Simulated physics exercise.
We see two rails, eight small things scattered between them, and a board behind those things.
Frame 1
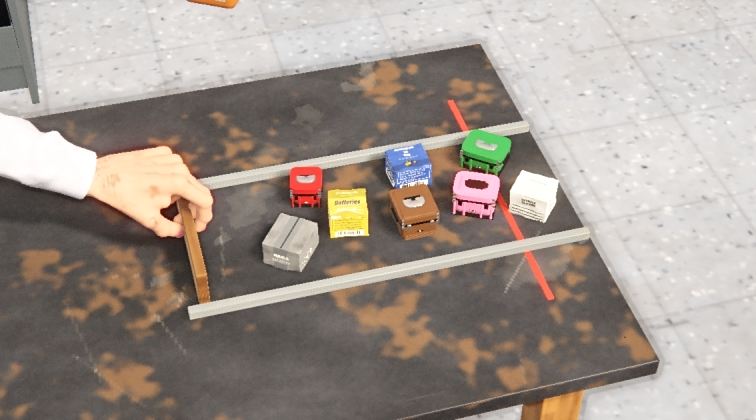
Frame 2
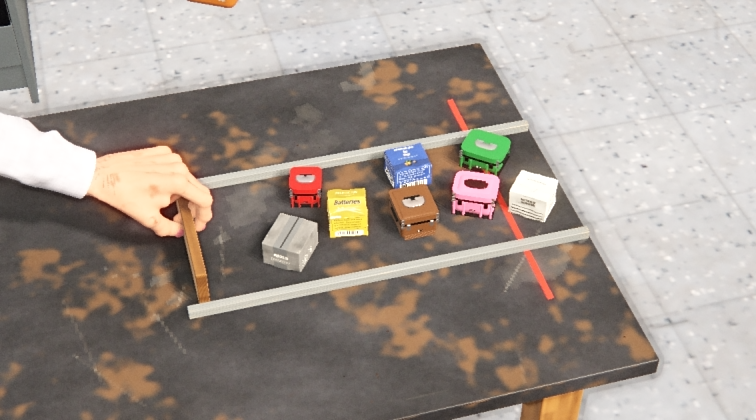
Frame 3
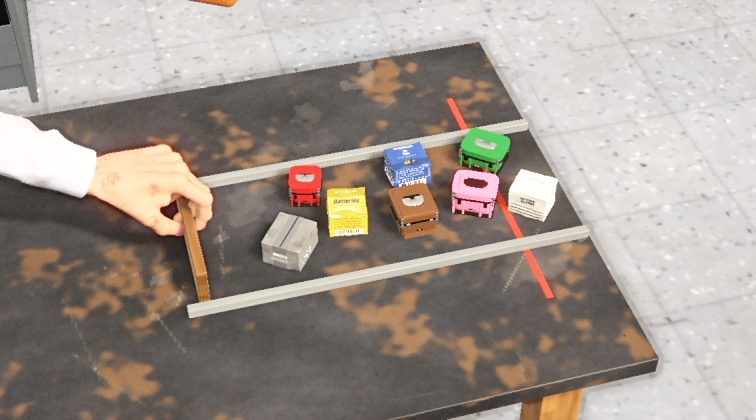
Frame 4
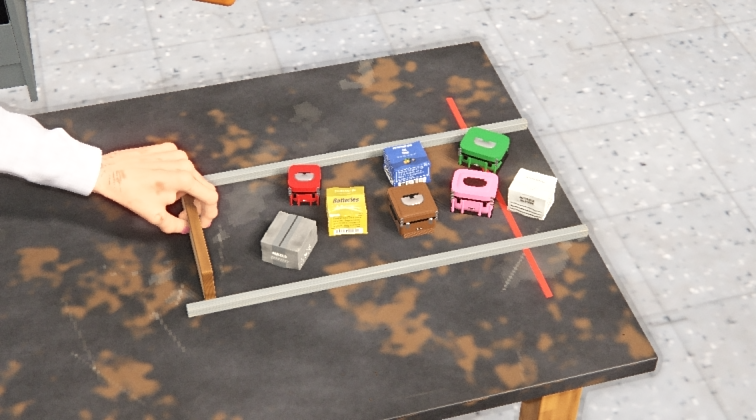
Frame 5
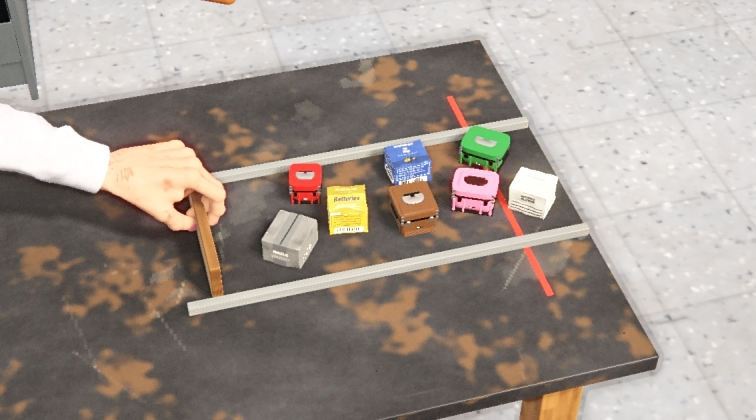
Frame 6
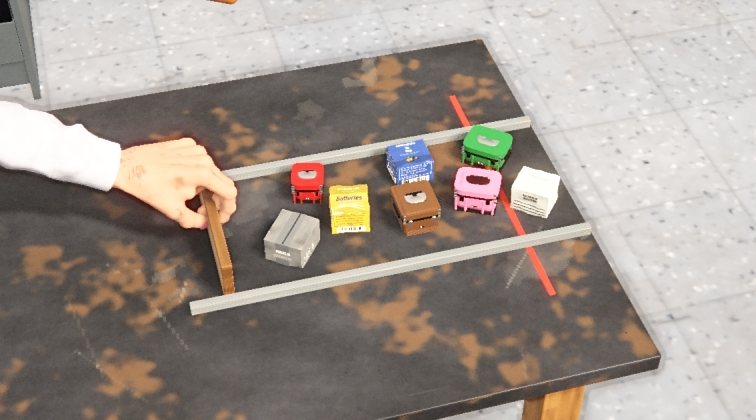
On a dark worn table, a hand slides a wooden board slightly right between two rails.
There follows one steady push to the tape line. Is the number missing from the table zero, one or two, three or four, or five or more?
It is three or four.
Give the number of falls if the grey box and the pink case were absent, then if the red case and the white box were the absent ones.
The counts would be 2 and 2.
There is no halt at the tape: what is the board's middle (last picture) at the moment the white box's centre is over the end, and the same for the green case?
Approx. (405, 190) for the first, approx. (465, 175) for the second.
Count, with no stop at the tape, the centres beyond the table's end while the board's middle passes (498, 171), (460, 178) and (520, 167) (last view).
Respectively, 4, 2 and 6.
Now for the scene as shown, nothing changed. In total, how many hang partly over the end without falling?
I count 2 overhanging.
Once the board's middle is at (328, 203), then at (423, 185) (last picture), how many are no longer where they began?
Well, it's 4 at the first one and 8 at the second.
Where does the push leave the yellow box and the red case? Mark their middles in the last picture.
The yellow box stops around (554, 168); the red case around (497, 146).
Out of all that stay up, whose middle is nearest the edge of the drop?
That would be the yellow box.
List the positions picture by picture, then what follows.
The first frame shows white box (533, 197); green case (486, 153); pink case (476, 195); board (190, 233); tape (496, 191).
The second frame shows green case (485, 153); yellow box (348, 212).
The third frame shows pink case (475, 193); blue box (407, 166).
The fourth frame shows white box (532, 194); board (195, 230).
The fifth frame shows green case (485, 150); grey box (290, 240).
The sixth frame shows white box (535, 192); green case (487, 149); pink case (477, 191); board (214, 225); tape (498, 187).
Soon after, none off yet; white box at rest near (535, 192); green case at rest near (487, 149); pink case at rest near (477, 191).
Then, none off yet; white box moved about its own width near (564, 192); green case at rest near (487, 149); pink case moved about its own width near (519, 177).
Further on, two off so far; white box on the floor; green case moved about its own width near (535, 140); pink case falling near (590, 220).
At rest, the number that fall off is three or four; fallen, brown case, pink case, green case and white box.
